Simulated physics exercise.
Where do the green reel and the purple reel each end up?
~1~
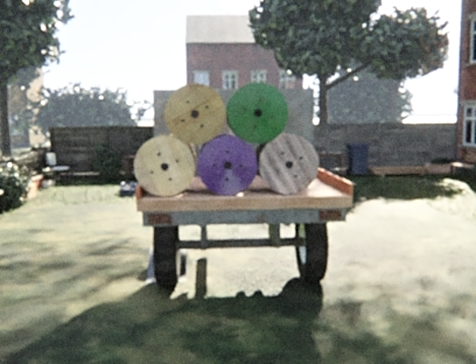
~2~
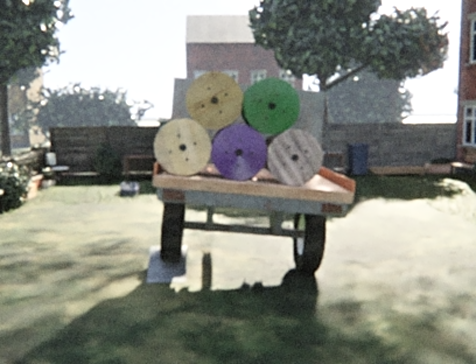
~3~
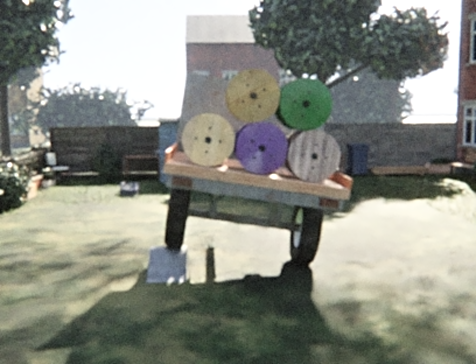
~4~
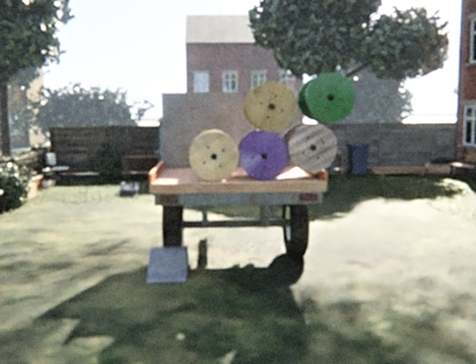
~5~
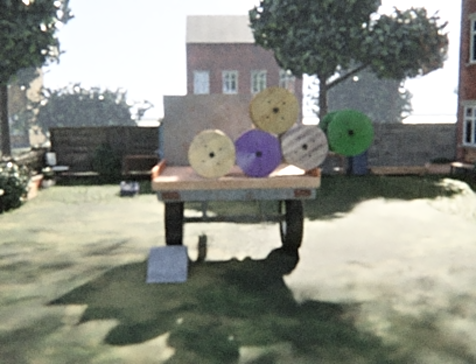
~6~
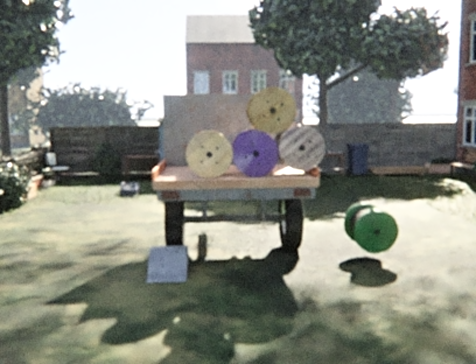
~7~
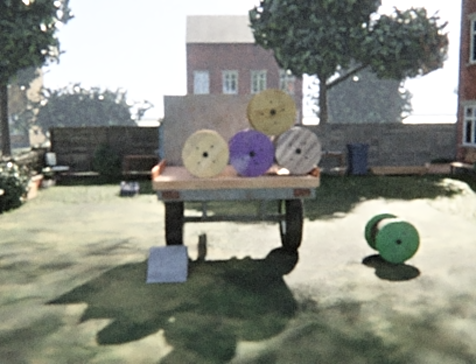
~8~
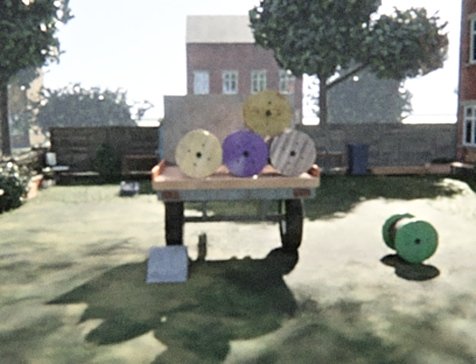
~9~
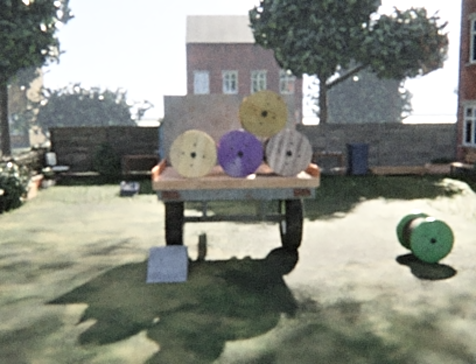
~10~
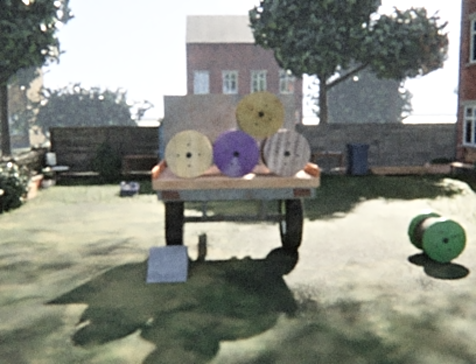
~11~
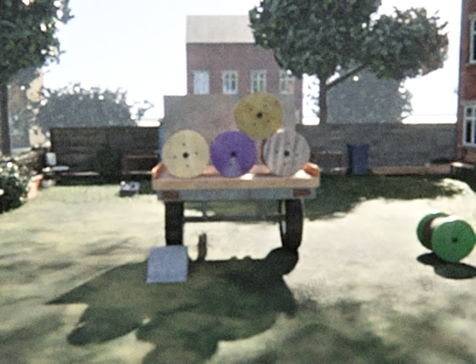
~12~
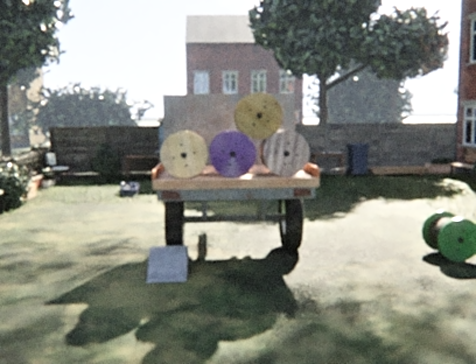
The green reel goes over the right edge and ends up on the ground to the right. The purple reel stays on the trailer deck.
